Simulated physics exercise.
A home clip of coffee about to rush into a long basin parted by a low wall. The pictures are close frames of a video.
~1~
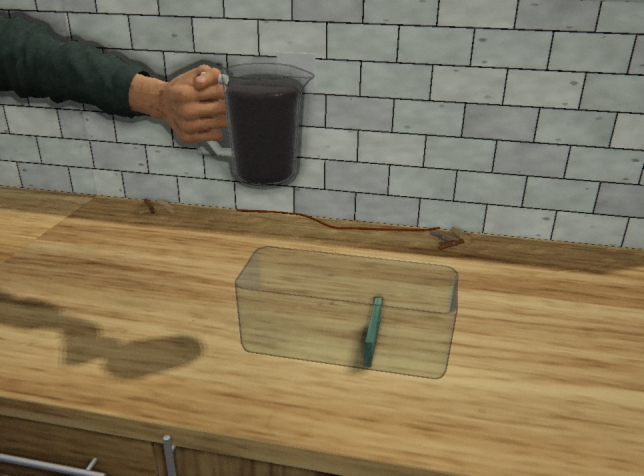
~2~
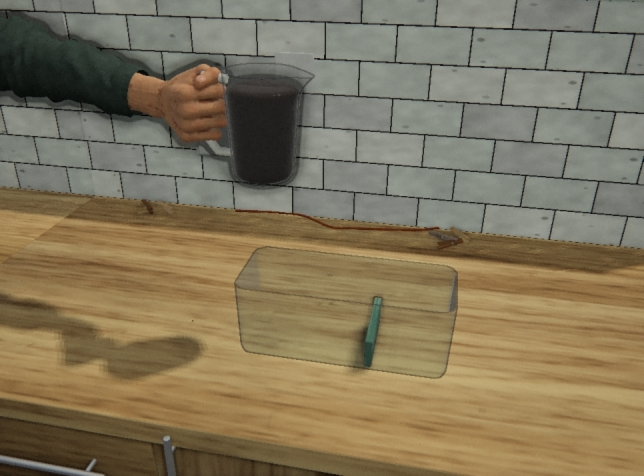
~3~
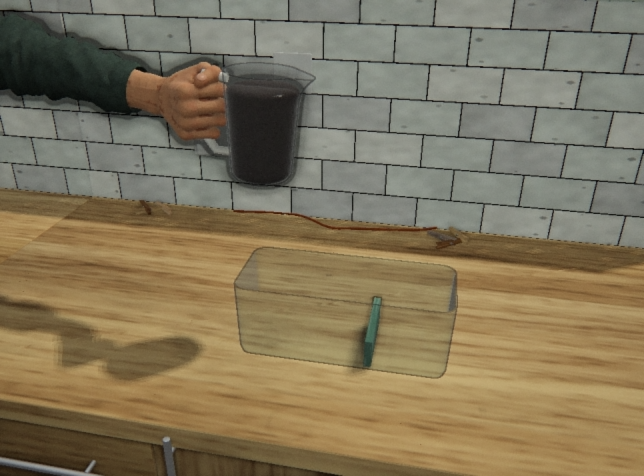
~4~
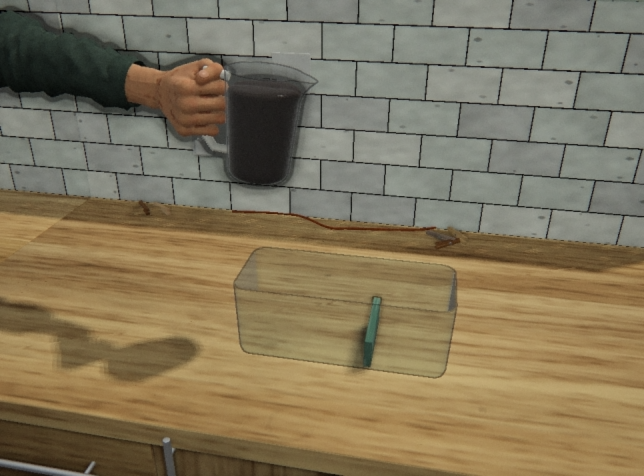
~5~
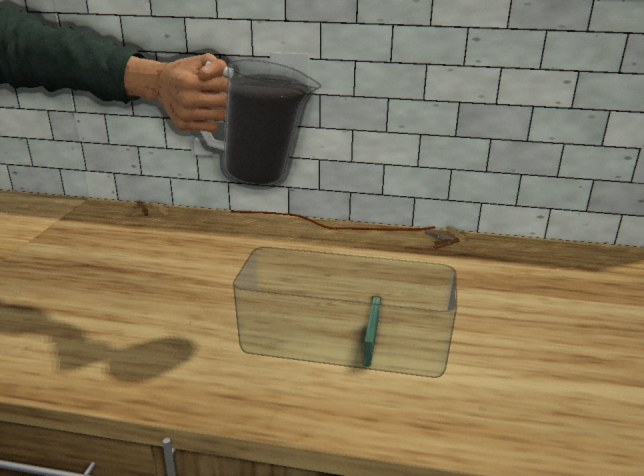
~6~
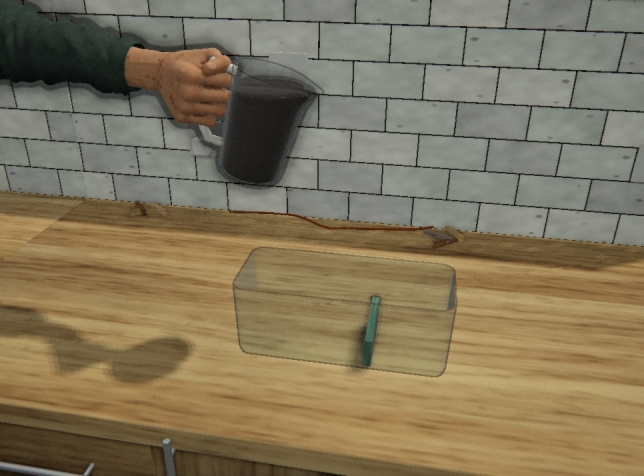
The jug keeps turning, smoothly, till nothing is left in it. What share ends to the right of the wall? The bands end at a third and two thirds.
In the end between a third and two thirds is right of the wall.
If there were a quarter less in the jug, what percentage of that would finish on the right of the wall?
About 30 per cent.
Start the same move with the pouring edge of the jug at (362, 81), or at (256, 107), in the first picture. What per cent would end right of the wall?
First some 70, then 10 per cent.
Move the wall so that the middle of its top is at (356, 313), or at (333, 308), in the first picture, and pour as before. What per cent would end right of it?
In turn 80 and 90 in a hundred.
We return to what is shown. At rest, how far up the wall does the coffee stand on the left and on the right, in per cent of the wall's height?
Near 30 on the left, 60 on the right.
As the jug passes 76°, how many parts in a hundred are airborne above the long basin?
Some 20 per cent.
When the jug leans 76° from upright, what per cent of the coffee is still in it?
Close to 75 per cent.
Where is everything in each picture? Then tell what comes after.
The first picture shows tilt 0°; pouring edge (314, 75); surface from (229, 85) to (300, 89); the long basin's rim runs from (246, 266) to (457, 291); the wall's top is at (374, 320).
The second picture shows tilt 1°; pouring edge (315, 76); surface from (229, 85) to (300, 90).
The third picture shows tilt 3°; pouring edge (316, 78); surface from (229, 84) to (300, 90).
The fourth picture shows tilt 6°; pouring edge (318, 81); surface from (230, 85) to (302, 91).
The fifth picture shows tilt 10°; pouring edge (321, 86); surface from (232, 86) to (307, 92).
The sixth picture shows tilt 16°; pouring edge (324, 92); surface from (235, 87) to (312, 93).
A moment on, the jug is tipped on its side and 77 per cent is still to pour, 0 is left of the wall and 4 right of it.
Next, the jug is tipped right over and 19 per cent is still to pour, 15 is left of the wall and 37 right of it.
Then the jug is tipped right over and 0 per cent is still to pour, 49 is left of the wall and 47 right of it.
Later the jug is tipped right over and 0 per cent is still to pour, 50 is left of the wall and 48 right of it.
In the end 50 per cent lies left of the wall, 48 right of it and 3 outside.
